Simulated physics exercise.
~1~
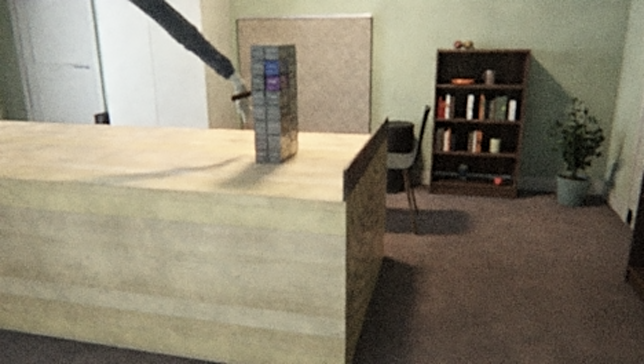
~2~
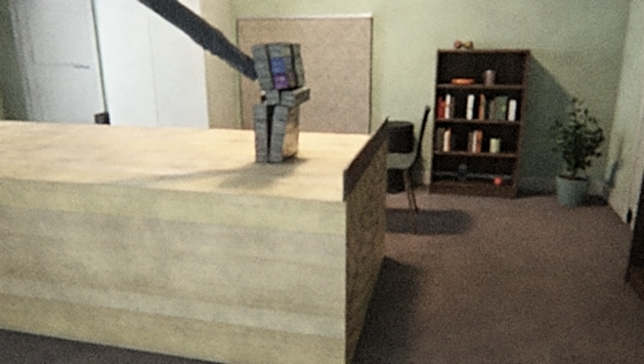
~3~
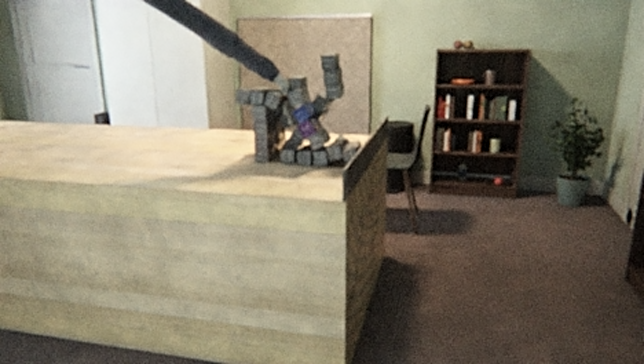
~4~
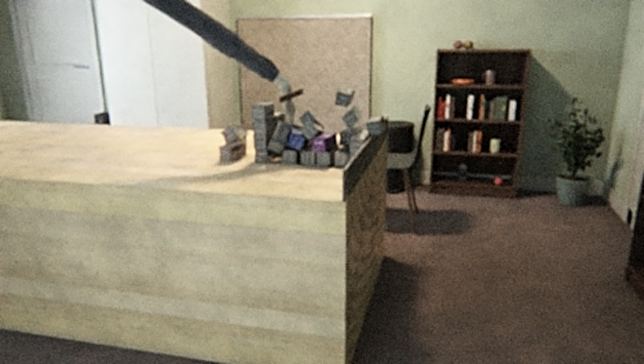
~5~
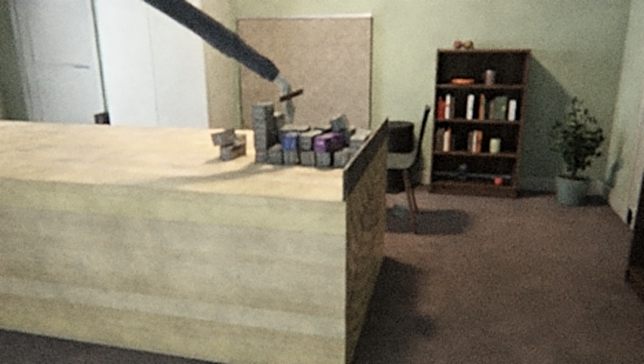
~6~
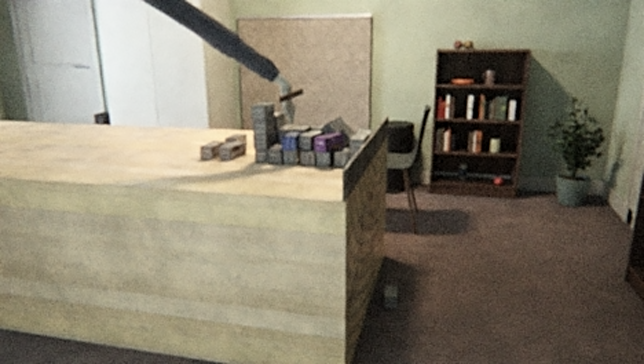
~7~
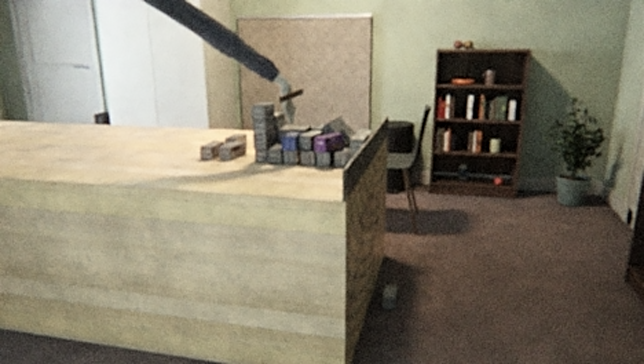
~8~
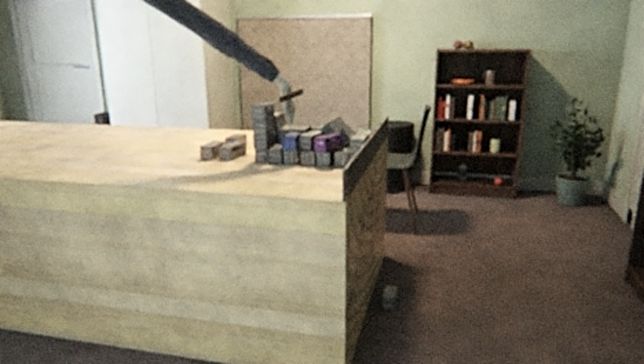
The clip opens on a narrow stack of small grey packets, with a blue and a purple one among them, standing near the right end of a pale cupboard. A dark arm reaching in from the upper left pushes a strip into the back of the stack, and the upper part leans right. The top then breaks apart, packets tumbling toward the raised board along the edge. The arm stops, and most pieces settle in a heap against the board, a few landing to the left. One packet drops to the floor, while a short column stays standing beside the heap.
